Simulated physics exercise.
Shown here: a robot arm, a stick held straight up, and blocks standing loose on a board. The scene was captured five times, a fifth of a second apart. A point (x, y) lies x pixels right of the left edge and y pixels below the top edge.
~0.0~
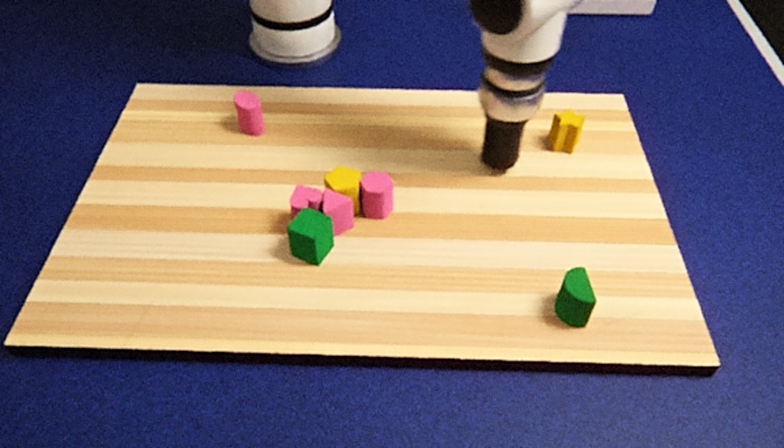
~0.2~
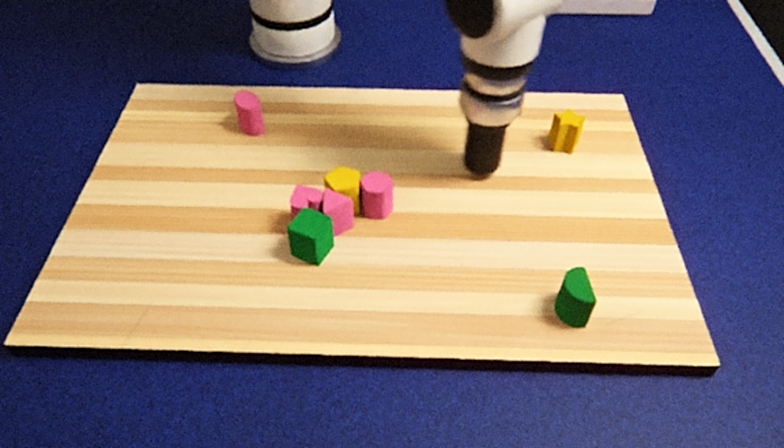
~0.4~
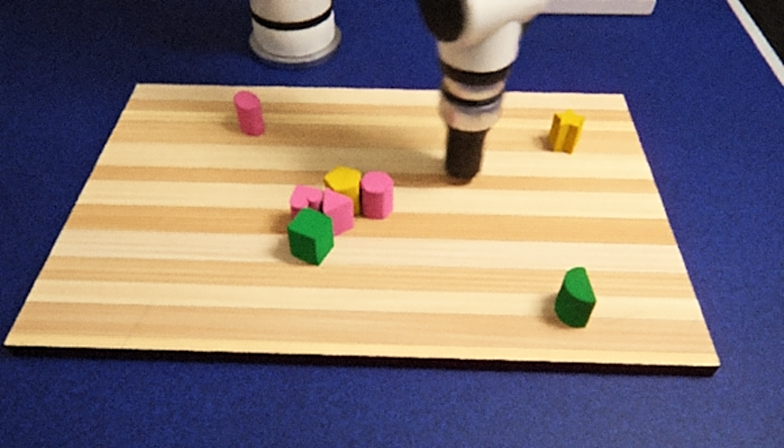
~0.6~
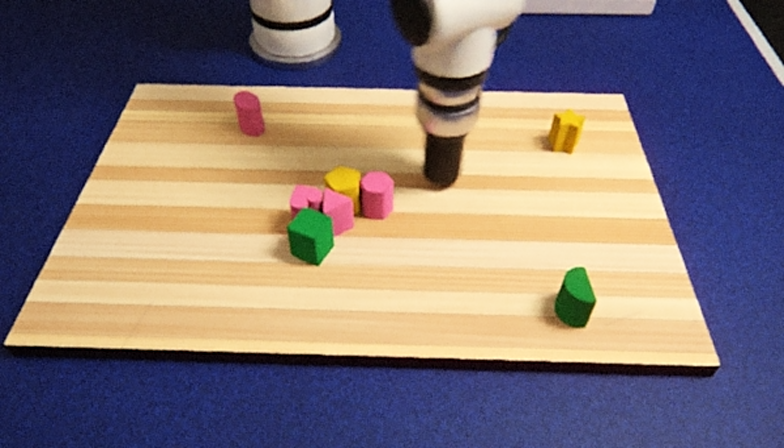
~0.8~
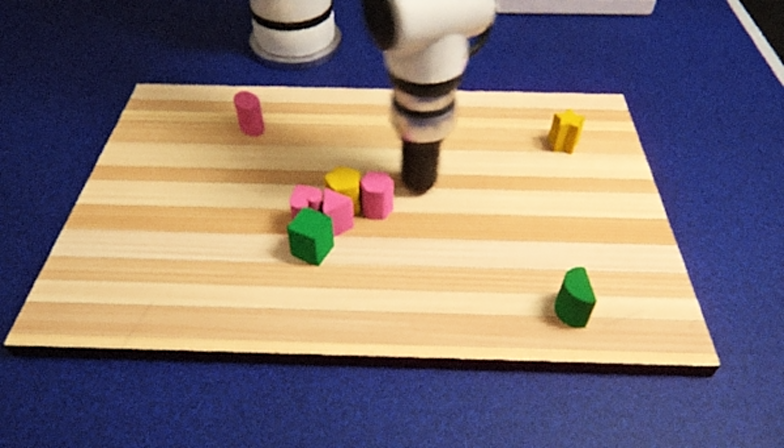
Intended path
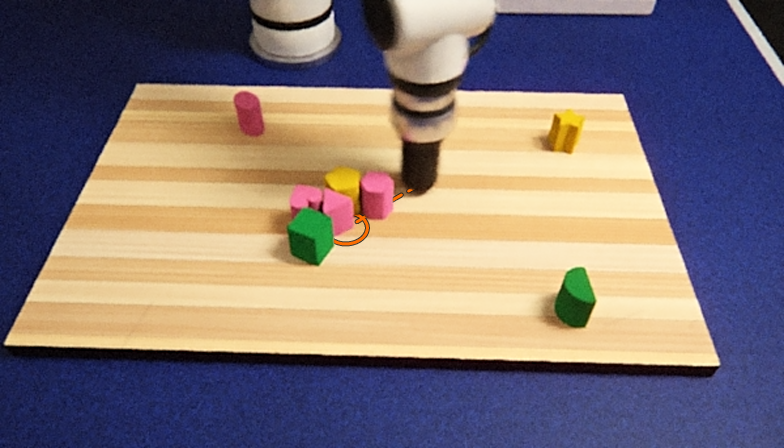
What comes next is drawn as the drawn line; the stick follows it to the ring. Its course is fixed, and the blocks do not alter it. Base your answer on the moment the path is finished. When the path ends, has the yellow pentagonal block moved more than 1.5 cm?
I'd say yes.
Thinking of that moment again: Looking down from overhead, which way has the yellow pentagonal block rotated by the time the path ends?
Spins clockwise.
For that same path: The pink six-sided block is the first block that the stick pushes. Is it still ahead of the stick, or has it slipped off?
It sits in front of the stick.
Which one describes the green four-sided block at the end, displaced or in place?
Displaced, by a centimetre or more.
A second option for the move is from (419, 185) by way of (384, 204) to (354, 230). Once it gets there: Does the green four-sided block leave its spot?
The answer is yes.
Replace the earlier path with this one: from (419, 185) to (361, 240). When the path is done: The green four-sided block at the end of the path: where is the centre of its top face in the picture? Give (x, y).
The middle of its upper face will lie at (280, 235).
Drawn move, from (419, 185) directly to (347, 228).
The first path, step by step. Halfway along, stick (383, 199); green four-sided block (302, 225); pink triangular block (329, 203), turned 20° clockwise; yellow pentagonal block (336, 179), turned 25° clockwise; pink six-sided block (359, 197), turned 25° anticlockwise.
At the end, stick (346, 222); green four-sided block (277, 236), turned 20° anticlockwise; pink triangular block (298, 215), turned 70° clockwise; yellow pentagonal block (323, 178), turned 40° clockwise; pink six-sided block (323, 224), turned 25° anticlockwise.
